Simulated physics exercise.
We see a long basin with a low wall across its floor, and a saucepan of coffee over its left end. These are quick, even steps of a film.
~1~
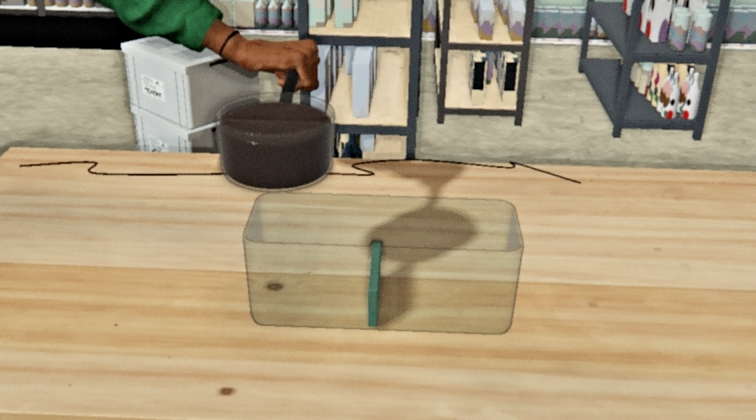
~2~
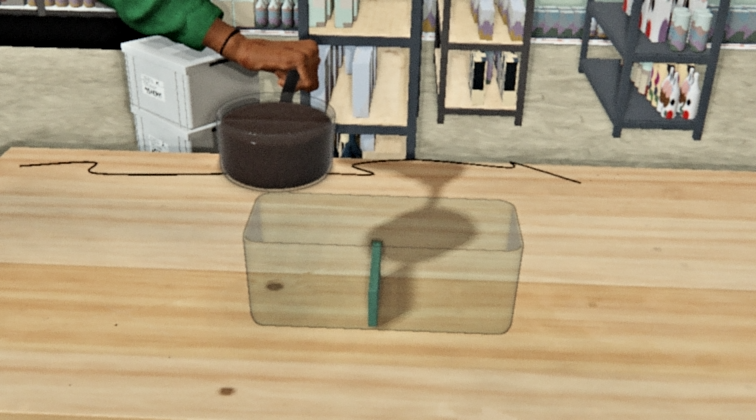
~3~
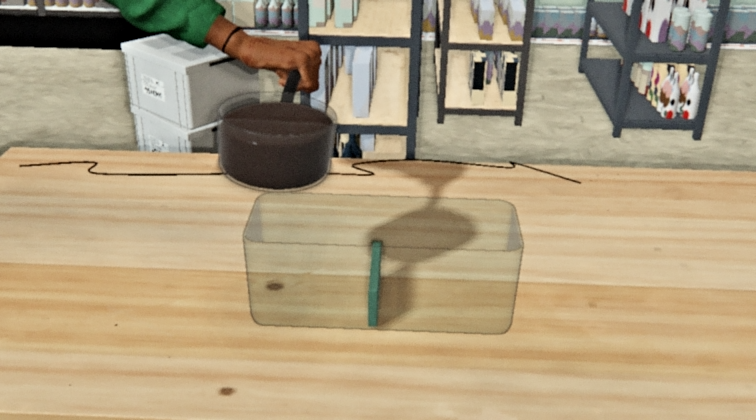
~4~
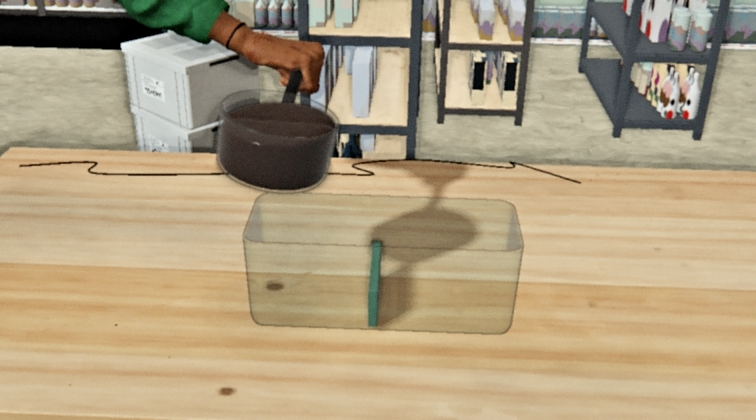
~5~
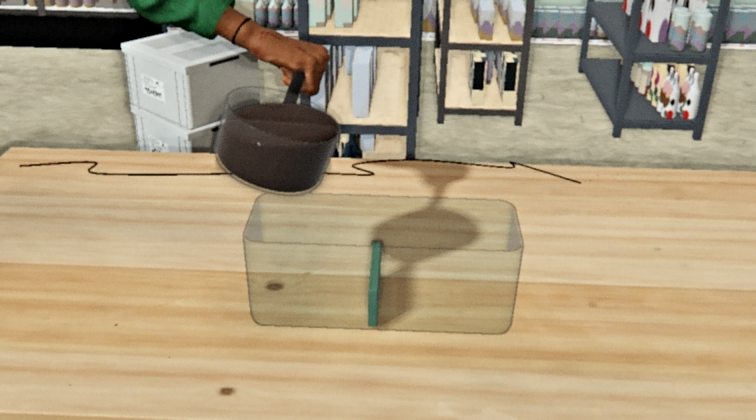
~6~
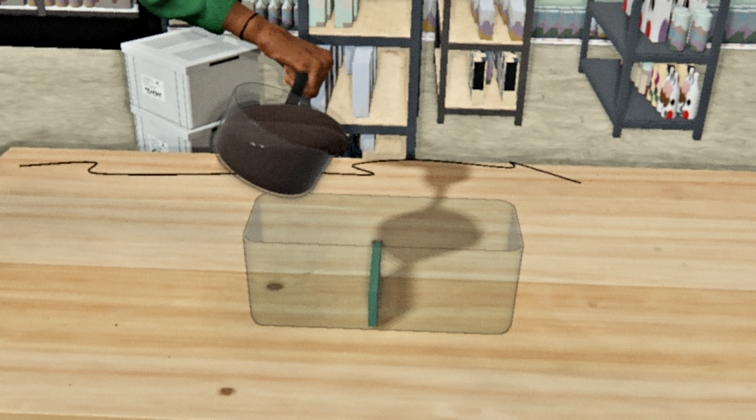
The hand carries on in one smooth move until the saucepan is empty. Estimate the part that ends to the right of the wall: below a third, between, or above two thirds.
It comes to between a third and two thirds.
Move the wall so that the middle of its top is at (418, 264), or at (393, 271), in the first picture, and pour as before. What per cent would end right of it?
Near 0 % and 30 %.
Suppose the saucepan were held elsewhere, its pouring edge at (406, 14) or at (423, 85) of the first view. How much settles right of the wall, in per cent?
First some 90, then 95 per cent.
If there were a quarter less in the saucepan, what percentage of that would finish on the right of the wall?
It comes to 40 per cent or so.
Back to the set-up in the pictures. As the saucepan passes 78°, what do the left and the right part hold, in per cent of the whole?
Some 5 per cent left and 25 right.
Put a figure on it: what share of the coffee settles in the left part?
Roughly 40 in a hundred.
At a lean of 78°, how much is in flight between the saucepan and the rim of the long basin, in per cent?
Some 30 per cent.
A moment on, the saucepan is tipped on its side and 40 per cent is still to pour, 5 is left of the wall and 27 right of it.
Next, the saucepan is tipped on its side and 10 per cent is still to pour, 26 is left of the wall and 58 right of it.
Then the saucepan is tipped on its side and 2 per cent is still to pour, 38 is left of the wall and 58 right of it.
Later the saucepan is tipped on its side and 1 per cent is still to pour, 40 is left of the wall and 59 right of it.
Finally, 41 per cent lies left of the wall, 58 right of it and 0 outside.
